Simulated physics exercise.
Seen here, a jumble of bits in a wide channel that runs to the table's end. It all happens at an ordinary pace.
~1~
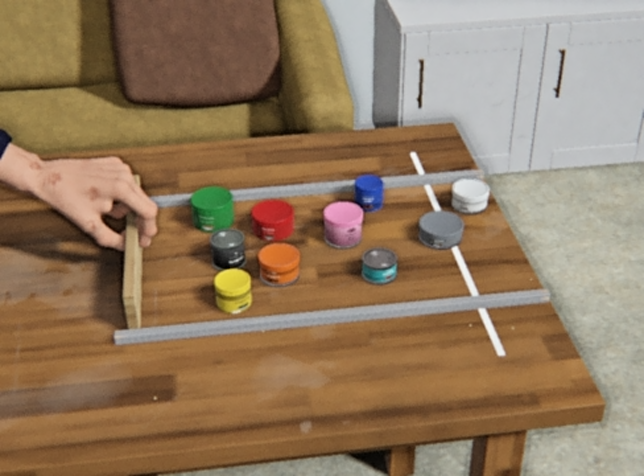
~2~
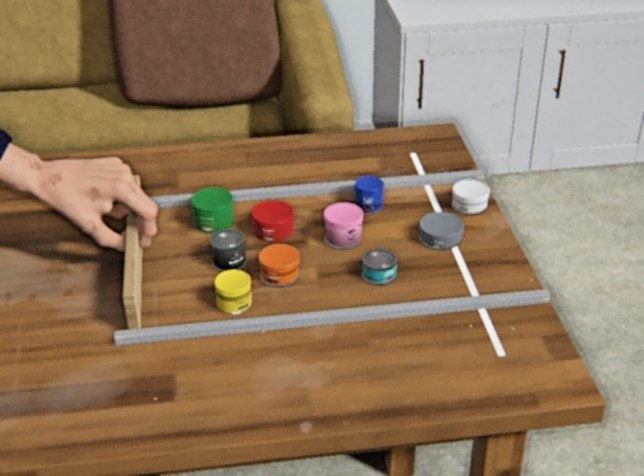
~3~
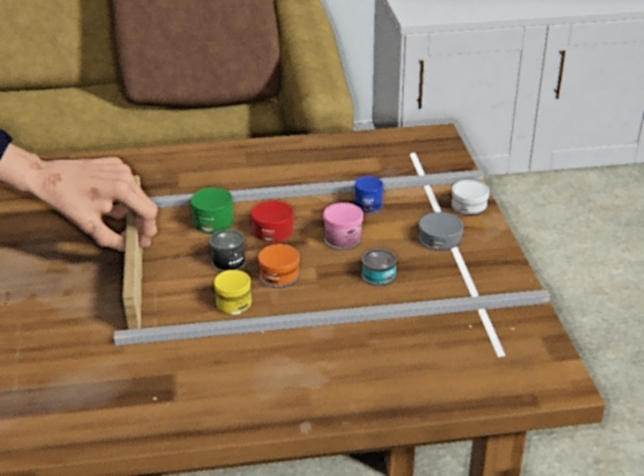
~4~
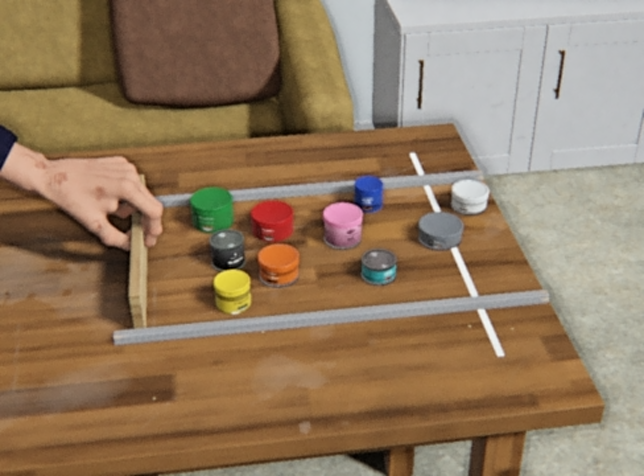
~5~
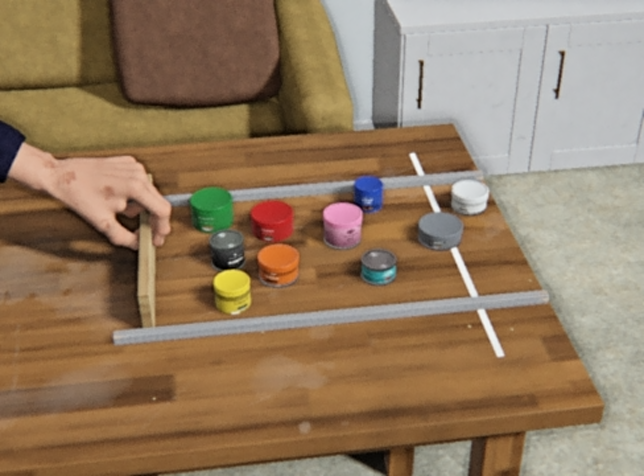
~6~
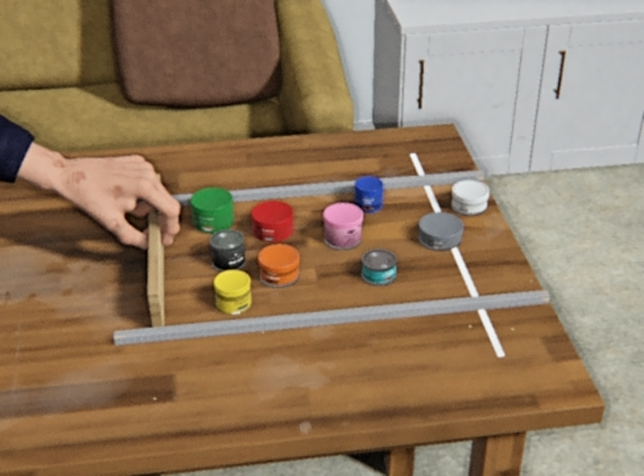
At first, a hand holds a wooden board still at the left end of a channel between two grey strips on a wooden table, with small colourful tubs scattered to its right. Then the hand slides the board a short way right, toward the green tub, while the tubs stay in place.
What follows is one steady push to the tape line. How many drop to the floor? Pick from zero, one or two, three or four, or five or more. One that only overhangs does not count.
The number that fall off is one or two.
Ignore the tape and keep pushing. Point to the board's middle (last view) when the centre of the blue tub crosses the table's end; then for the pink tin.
For the blue tub at (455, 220), for the pink tin at (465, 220).
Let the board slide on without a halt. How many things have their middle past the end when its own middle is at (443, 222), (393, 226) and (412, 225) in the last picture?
The counts: 2, 0 and 0.
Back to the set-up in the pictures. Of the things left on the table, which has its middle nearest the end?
Foremost is the blue tub.
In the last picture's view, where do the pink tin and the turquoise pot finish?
The pink tin stops around (498, 220); the turquoise pot around (514, 266).
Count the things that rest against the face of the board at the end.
That makes 5.
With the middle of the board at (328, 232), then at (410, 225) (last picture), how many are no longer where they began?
First 8, then 10.
Soon after, none off yet; white tin at rest near (470, 198); grey pot at rest near (441, 232); blue tub at rest near (369, 195).
Then, none off yet; white tin at rest near (470, 200); grey pot moved about its own width near (490, 227); blue tub moved well along near (440, 189).
By the end, the number that fall off is one or two; fallen, grey pot and white tin.
